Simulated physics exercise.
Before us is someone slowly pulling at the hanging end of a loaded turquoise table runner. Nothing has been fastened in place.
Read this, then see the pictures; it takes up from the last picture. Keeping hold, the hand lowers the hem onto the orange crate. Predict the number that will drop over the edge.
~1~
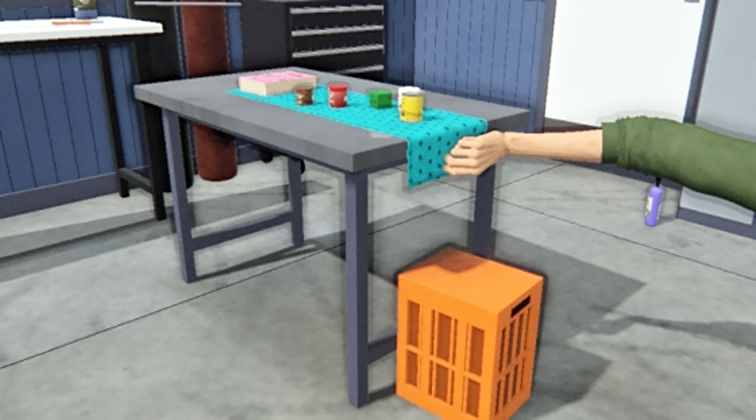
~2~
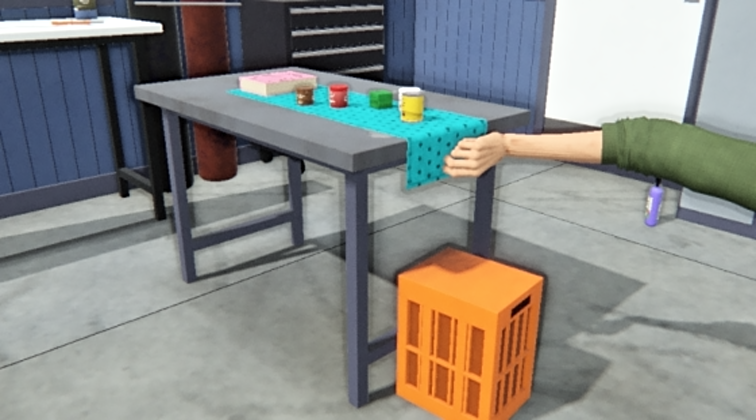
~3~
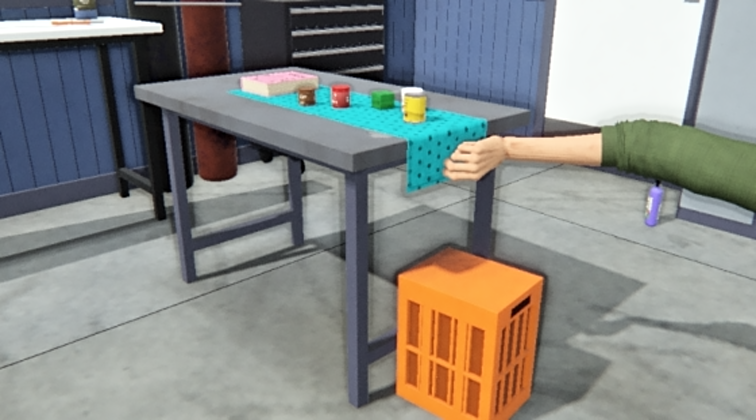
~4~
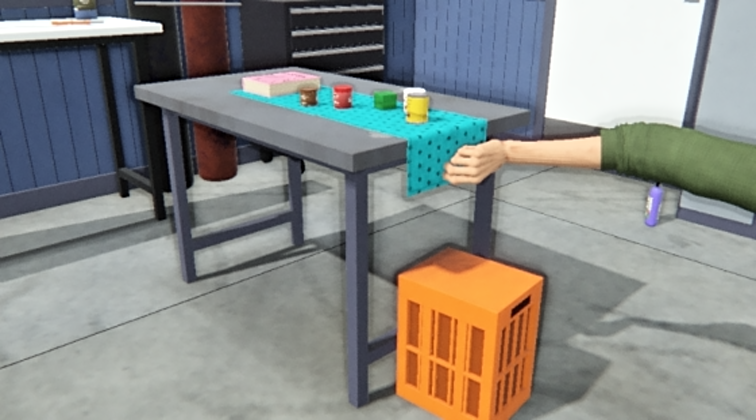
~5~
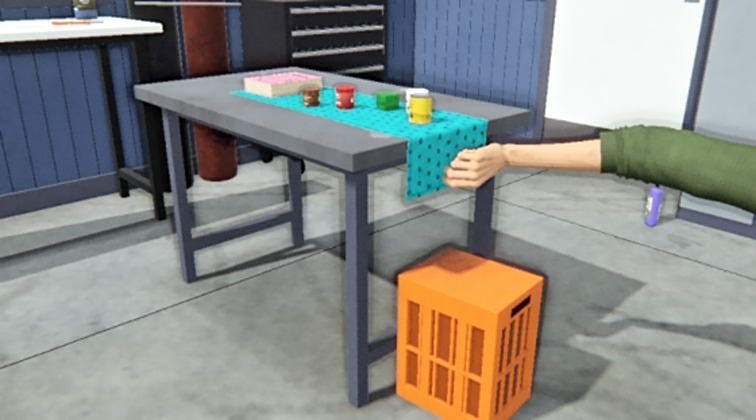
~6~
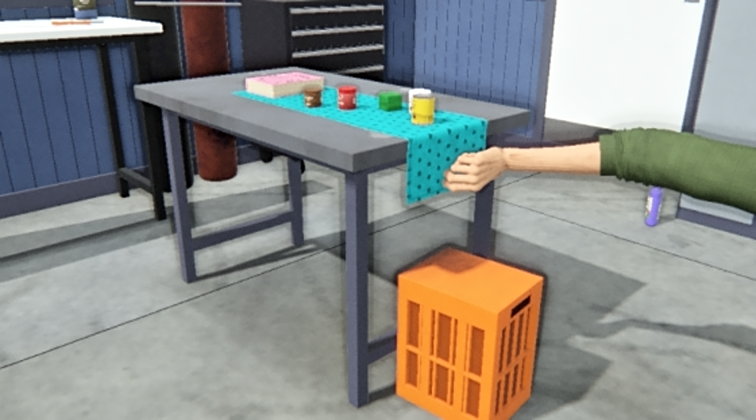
Two will drop over.
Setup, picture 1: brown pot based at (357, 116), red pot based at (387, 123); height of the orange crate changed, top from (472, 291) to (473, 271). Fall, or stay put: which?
Brown pot: Safe; red pot: Lost.
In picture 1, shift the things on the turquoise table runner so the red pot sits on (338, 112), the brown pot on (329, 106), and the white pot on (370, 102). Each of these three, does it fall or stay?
In the end the red pot is still up there, the brown pot is still up there and the white pot is still up there.
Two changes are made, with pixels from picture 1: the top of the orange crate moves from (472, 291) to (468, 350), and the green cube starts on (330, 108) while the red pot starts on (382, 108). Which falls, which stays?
The green cube does not stay aboard, and the red pot does not stay aboard.
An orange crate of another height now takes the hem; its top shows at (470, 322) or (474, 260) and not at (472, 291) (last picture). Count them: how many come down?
Respectively 3 and 1.
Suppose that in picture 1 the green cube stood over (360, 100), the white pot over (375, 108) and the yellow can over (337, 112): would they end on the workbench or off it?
Green cube: Safe. White pot: Safe. Yellow can: Safe.
Soon after, hem near (447, 229); yellow can gone.
Then, hem on the crate; yellow can and white pot gone.
At rest, hem on the crate; yellow can and white pot gone. It carries off two.
